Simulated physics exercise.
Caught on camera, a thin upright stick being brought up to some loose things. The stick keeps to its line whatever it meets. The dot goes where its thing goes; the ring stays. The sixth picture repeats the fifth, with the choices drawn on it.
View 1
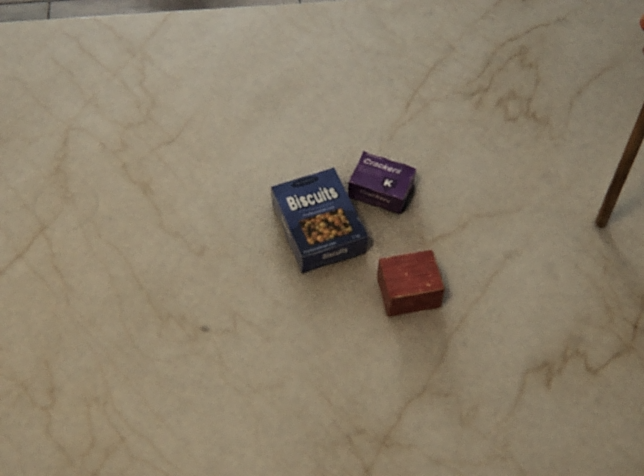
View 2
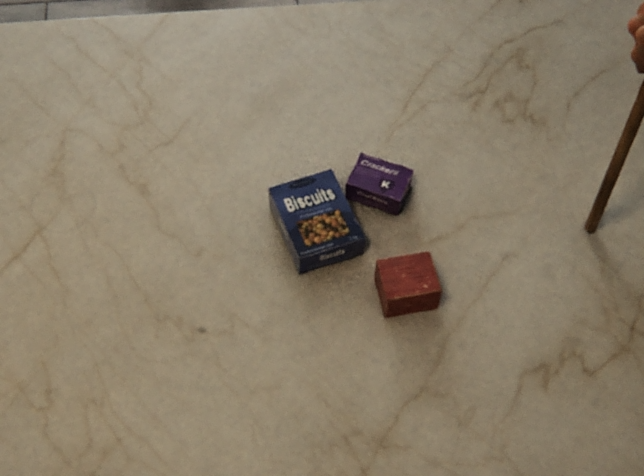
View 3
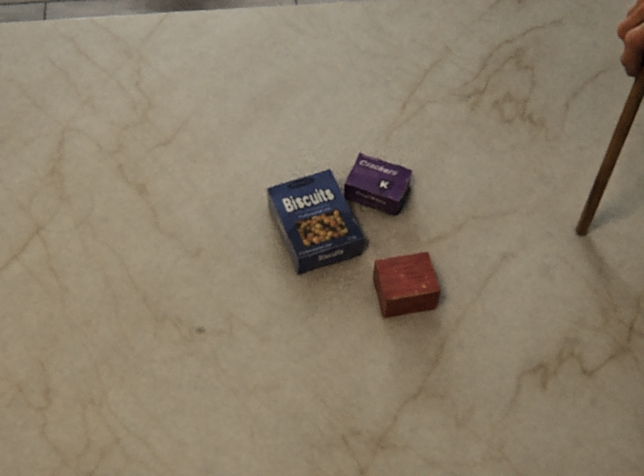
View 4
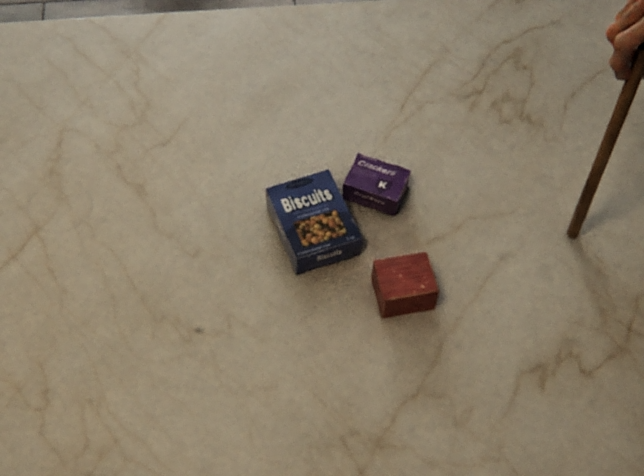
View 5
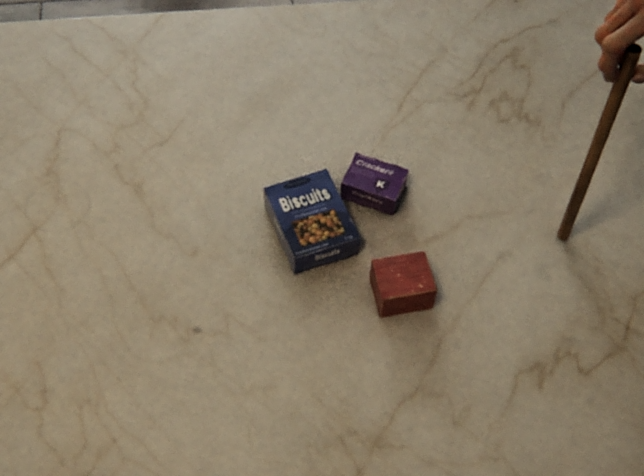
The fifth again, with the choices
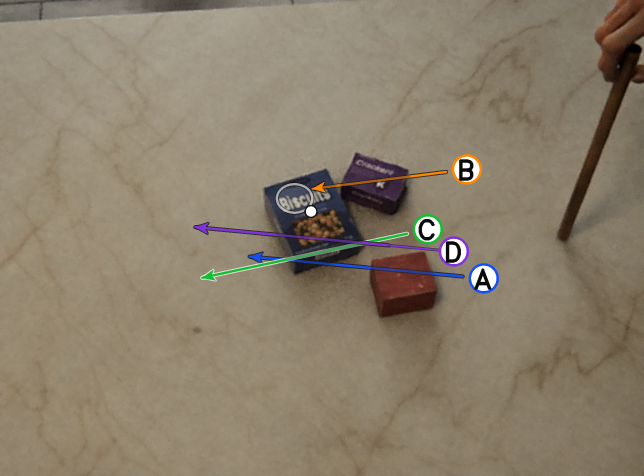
The footage shows a blue biscuits packet, a purple crackers packet and a red block resting on a pale veined surface, while a hand at the right moves a thin upright stick slightly left, the objects staying almost unchanged.
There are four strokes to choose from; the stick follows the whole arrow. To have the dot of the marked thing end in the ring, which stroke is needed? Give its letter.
Choose stroke A.
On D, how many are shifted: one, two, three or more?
In all, one.
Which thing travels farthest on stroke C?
The blue packet.
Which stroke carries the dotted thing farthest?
Stroke D.
On the copy, A from (463, 276) to (249, 257); B from (446, 172) to (312, 189); C from (407, 234) to (202, 278); D from (389, 245) to (195, 227); the ring at (295, 198); the white dot at (311, 211).
On A. First, foot of the stick (386, 270); blue packet (311, 221); red block (380, 291).
Then, foot of the stick (310, 263); blue packet (299, 212); red block (375, 292).
Finally, foot of the stick (249, 258); blue packet (294, 208); red block (375, 292); the dot on the blue packet is in the ring.
By contrast, B leaves the dotted thing at (273, 243); C leaves the dotted thing at (255, 214); D leaves the dotted thing at (212, 183).
